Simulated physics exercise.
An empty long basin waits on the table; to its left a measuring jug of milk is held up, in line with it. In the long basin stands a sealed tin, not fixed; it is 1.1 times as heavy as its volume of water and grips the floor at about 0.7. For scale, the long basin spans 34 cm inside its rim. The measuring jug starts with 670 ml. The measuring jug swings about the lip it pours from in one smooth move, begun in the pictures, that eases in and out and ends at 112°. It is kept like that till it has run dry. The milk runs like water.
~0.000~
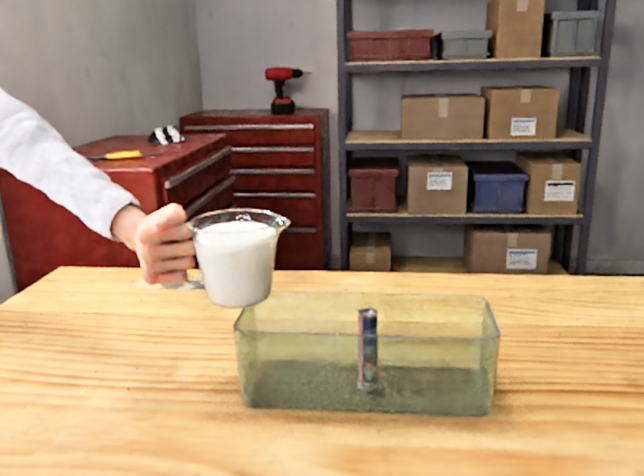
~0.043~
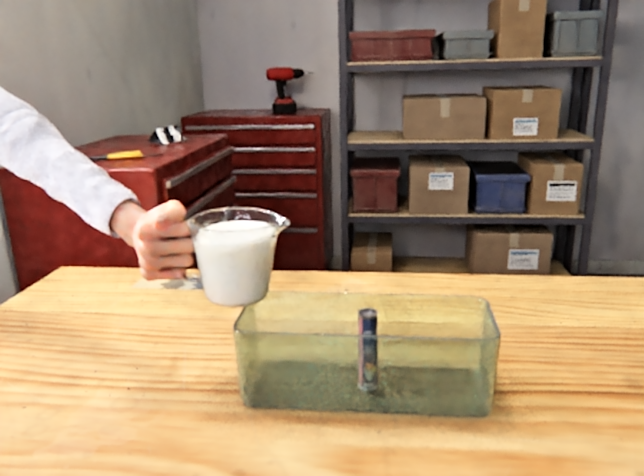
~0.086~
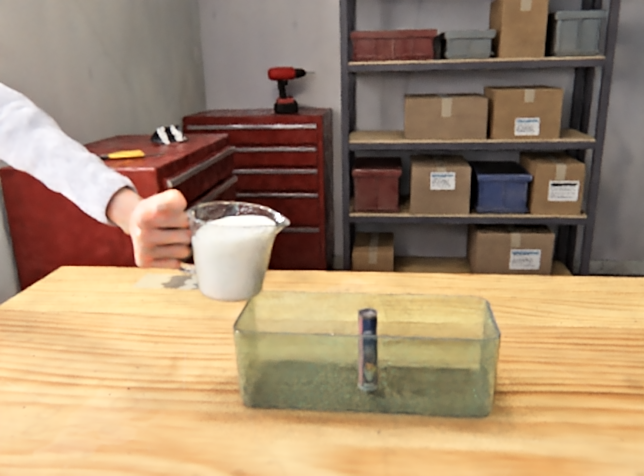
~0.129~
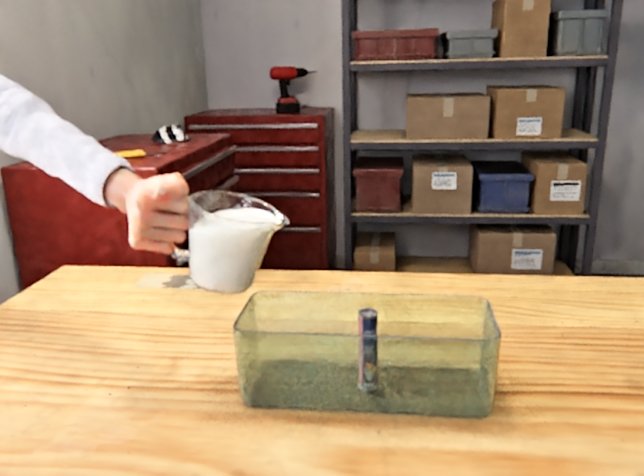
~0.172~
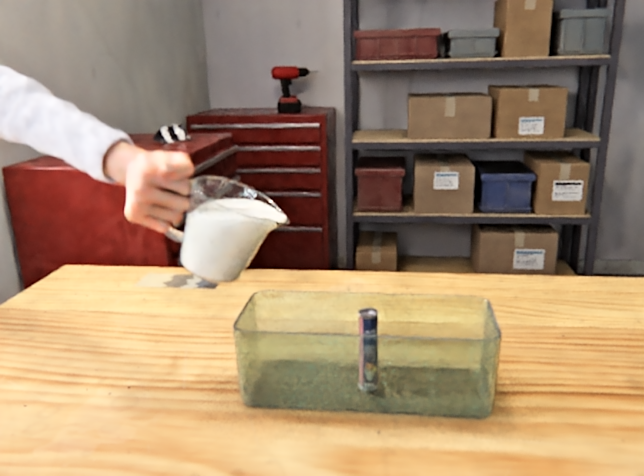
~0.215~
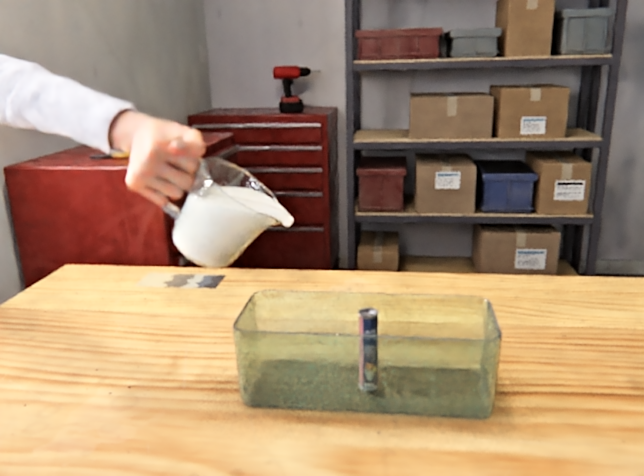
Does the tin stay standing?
The tin topples.
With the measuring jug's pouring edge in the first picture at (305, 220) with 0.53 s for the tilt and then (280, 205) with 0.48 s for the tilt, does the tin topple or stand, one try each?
First it stays up; then it topples.
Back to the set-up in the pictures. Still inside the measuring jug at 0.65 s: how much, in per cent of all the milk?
About 3 per cent.
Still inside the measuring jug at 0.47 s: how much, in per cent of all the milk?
Some 52 per cent.
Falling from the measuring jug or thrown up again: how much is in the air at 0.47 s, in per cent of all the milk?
Some 42 per cent.
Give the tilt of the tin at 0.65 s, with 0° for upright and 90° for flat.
It is at some 55°.
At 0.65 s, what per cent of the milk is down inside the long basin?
Some 72 per cent.
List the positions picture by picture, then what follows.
In the first picture, it leans 0°; its right rim is at (290, 223); the milk meets the walls at (198, 231) and (277, 232); the long basin's rim runs from (243, 311) to (493, 317); the tin's top is at (368, 316).
In the second picture, it leans 2°; its right rim is at (290, 223); the milk meets the walls at (198, 231) and (277, 230).
In the third picture, it leans 7°; its right rim is at (290, 223); the milk meets the walls at (197, 228) and (277, 225).
In the fourth picture, it leans 15°; its right rim is at (289, 222); the milk meets the walls at (195, 220) and (281, 219).
In the fifth picture, it leans 25°; its right rim is at (289, 222); the milk meets the walls at (194, 209) and (286, 215).
In the sixth picture, it leans 37°; its right rim is at (288, 222); the milk meets the walls at (188, 205) and (286, 214); 2 per cent is over the edge.
After 0.47 s the tilt is 106° and 51 per cent is still to pour; the tin stands where it began.
After 0.65 s the tilt is 112° and 3 per cent is still to pour; the tin leans 57°.
After 0.84 s the tilt is 112° and 0 per cent is still to pour; the tin lies on its side.
After 1.05 s the tilt is 112° and 0 per cent is still to pour; the tin lies on its side.
In the end the tin lies on its side.
